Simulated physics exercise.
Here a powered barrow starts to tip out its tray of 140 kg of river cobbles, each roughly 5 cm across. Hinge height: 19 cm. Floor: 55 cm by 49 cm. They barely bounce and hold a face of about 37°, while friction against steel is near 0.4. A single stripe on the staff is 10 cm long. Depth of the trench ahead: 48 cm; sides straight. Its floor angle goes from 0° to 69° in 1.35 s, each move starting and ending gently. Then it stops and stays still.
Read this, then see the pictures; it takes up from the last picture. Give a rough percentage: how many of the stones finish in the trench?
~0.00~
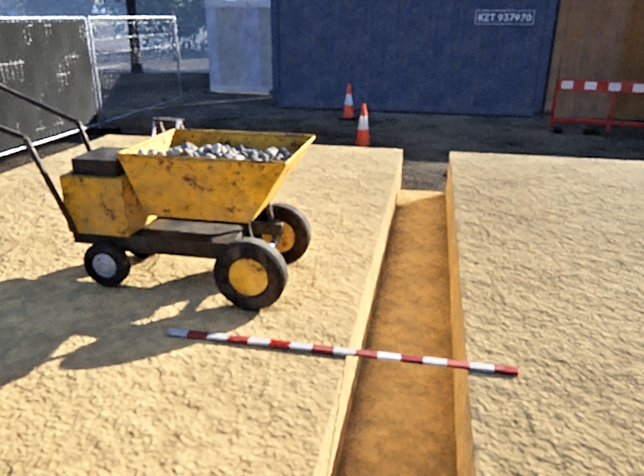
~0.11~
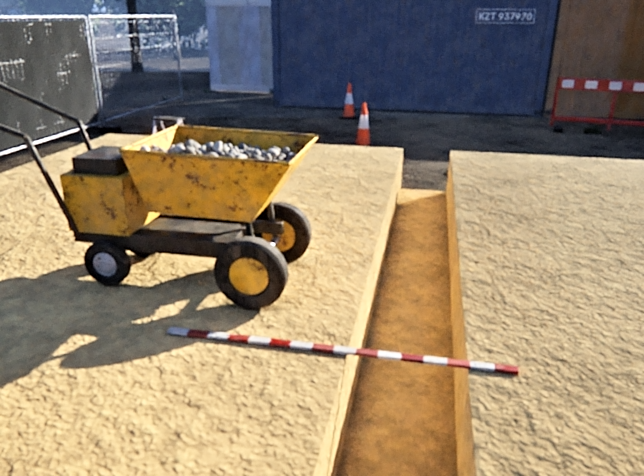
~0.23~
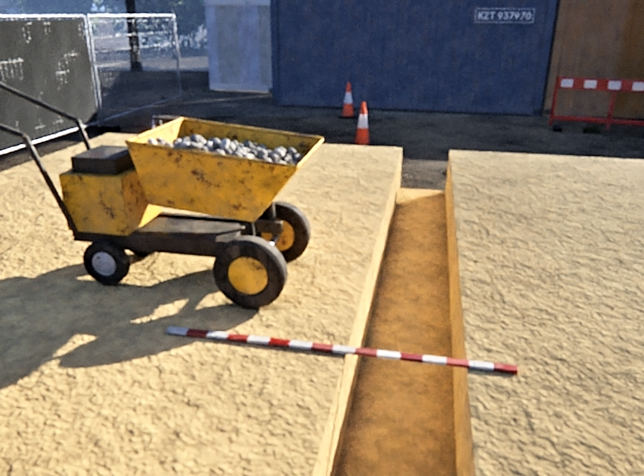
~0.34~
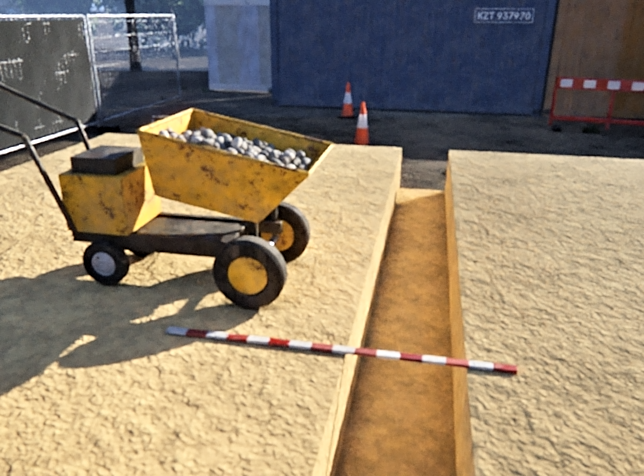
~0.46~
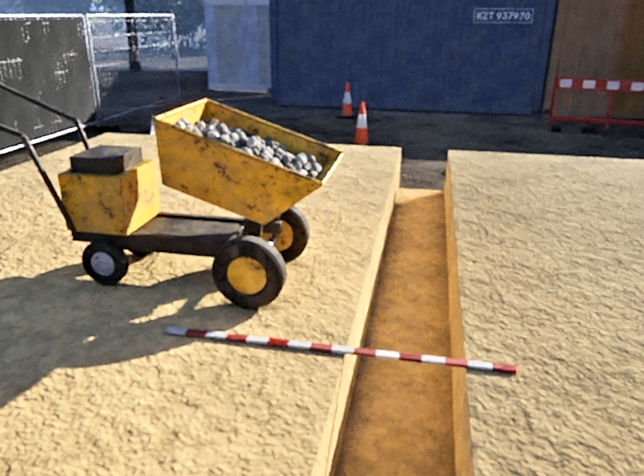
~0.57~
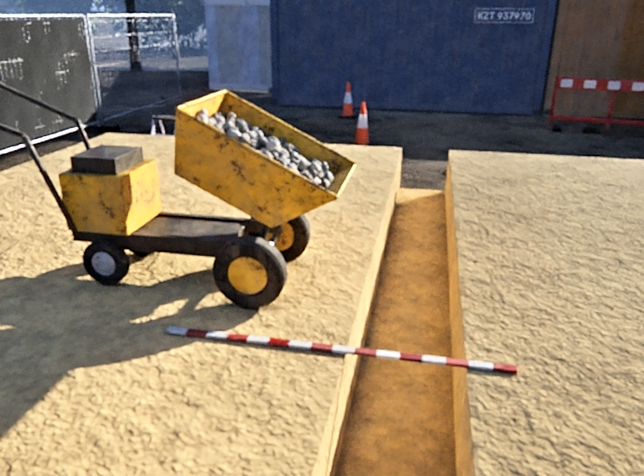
93 %.
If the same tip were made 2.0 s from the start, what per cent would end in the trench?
About 95 percent, I'd say.
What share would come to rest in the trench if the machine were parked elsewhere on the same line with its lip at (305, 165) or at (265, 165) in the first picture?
Near 95 per cent from the first place, 95 from the second.
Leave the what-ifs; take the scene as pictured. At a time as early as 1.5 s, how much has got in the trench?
I'd put it near 30 per cent.
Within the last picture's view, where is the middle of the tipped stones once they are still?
Roughly (411, 362), I'd say.
After 1.0 s the floor is at 58°; 99 % in the tray, 1 % in the trench; the foremost stones are at (378, 243).
After 1.5 s the floor is at 69°; 70 % in the tray, 30 % in the trench; the foremost stones are at (451, 368).
After 1.8 s the floor is at 69°; 43 % in the tray, 57 % in the trench; the foremost stones are at (450, 353).
After 3.8 s the floor is at 69°; 7 % in the tray, 93 % in the trench; the foremost stones are at (450, 370).
